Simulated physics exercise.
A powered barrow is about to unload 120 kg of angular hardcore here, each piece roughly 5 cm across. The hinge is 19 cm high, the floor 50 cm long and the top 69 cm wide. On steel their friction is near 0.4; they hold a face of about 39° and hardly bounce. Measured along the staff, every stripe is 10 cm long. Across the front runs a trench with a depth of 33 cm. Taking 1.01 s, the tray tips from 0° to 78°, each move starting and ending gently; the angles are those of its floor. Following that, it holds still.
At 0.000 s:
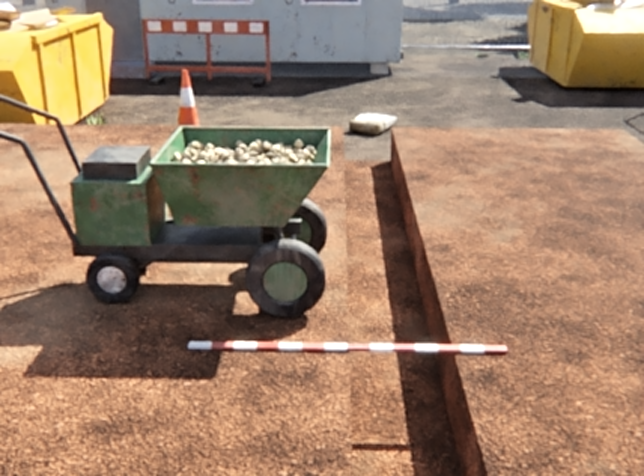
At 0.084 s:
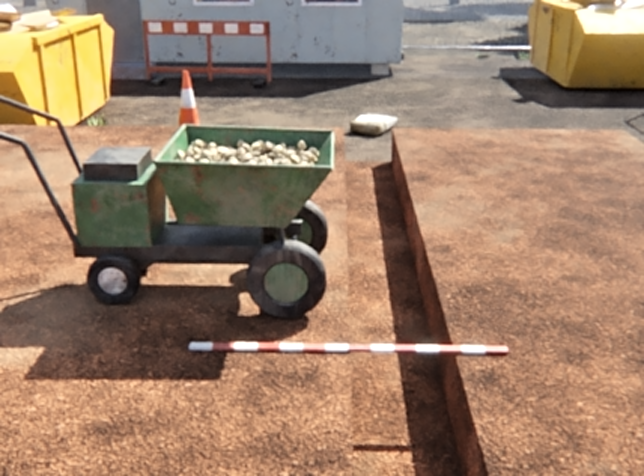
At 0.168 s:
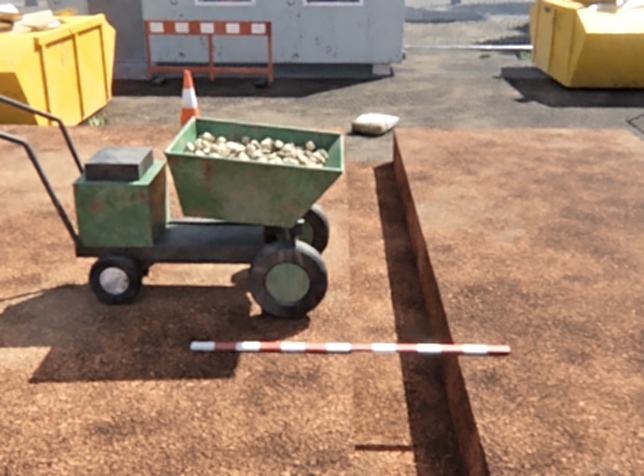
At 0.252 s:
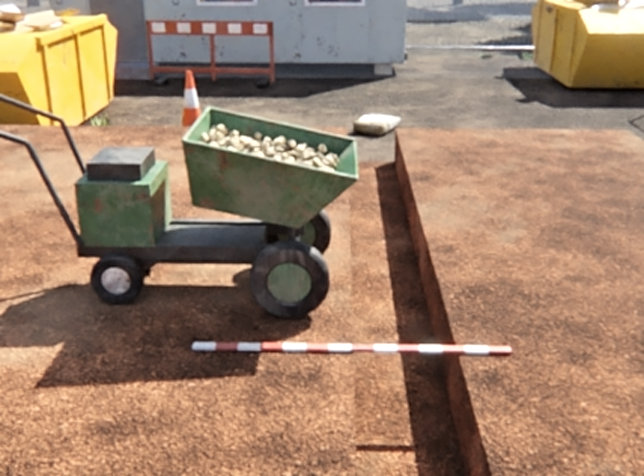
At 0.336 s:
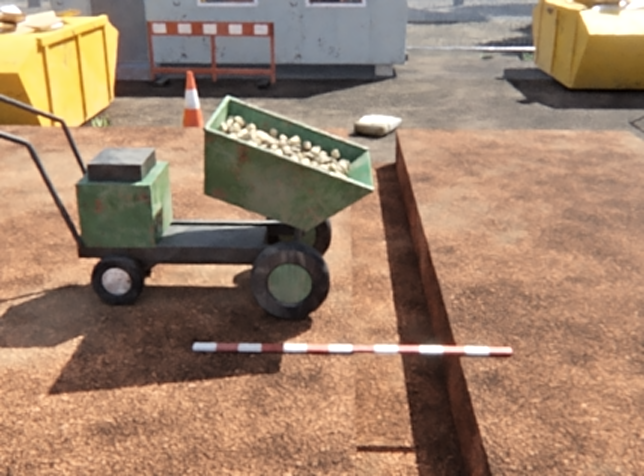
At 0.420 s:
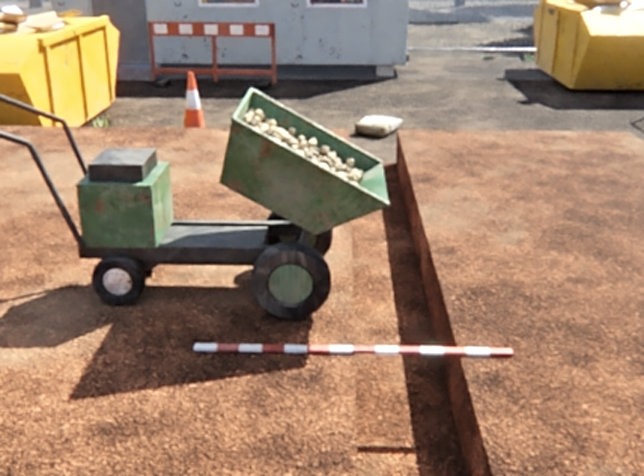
On a sunny building site with yellow skips behind, a small green powered barrow stood still beside a trench while its tray of stones tilted steadily up, its front edge dipping to the right.
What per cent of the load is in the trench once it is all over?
73 %.
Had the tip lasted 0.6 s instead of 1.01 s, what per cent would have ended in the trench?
It would be near 50 percent.
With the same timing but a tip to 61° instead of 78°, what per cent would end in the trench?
It would be close to 15 percent.
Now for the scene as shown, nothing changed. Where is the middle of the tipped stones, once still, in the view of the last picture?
Their middle lands near (425, 326).
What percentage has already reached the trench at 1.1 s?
By then, around 15 percent.
After 0.8 s the floor is at 66°; 100 % in the tray; the foremost stones are at (408, 245).
After 1.1 s the floor is at 78°; 71 % in the tray, 15 % in the trench, 14 % past the trench; the foremost stones are at (495, 293).
After 1.5 s the floor is at 78°; 38 % in the tray, 35 % in the trench, 27 % past the trench; the foremost stones are at (581, 302).
After 3.4 s the floor is at 78°; 0 % in the tray, 73 % in the trench, 27 % past the trench; the foremost stones are at (614, 312).
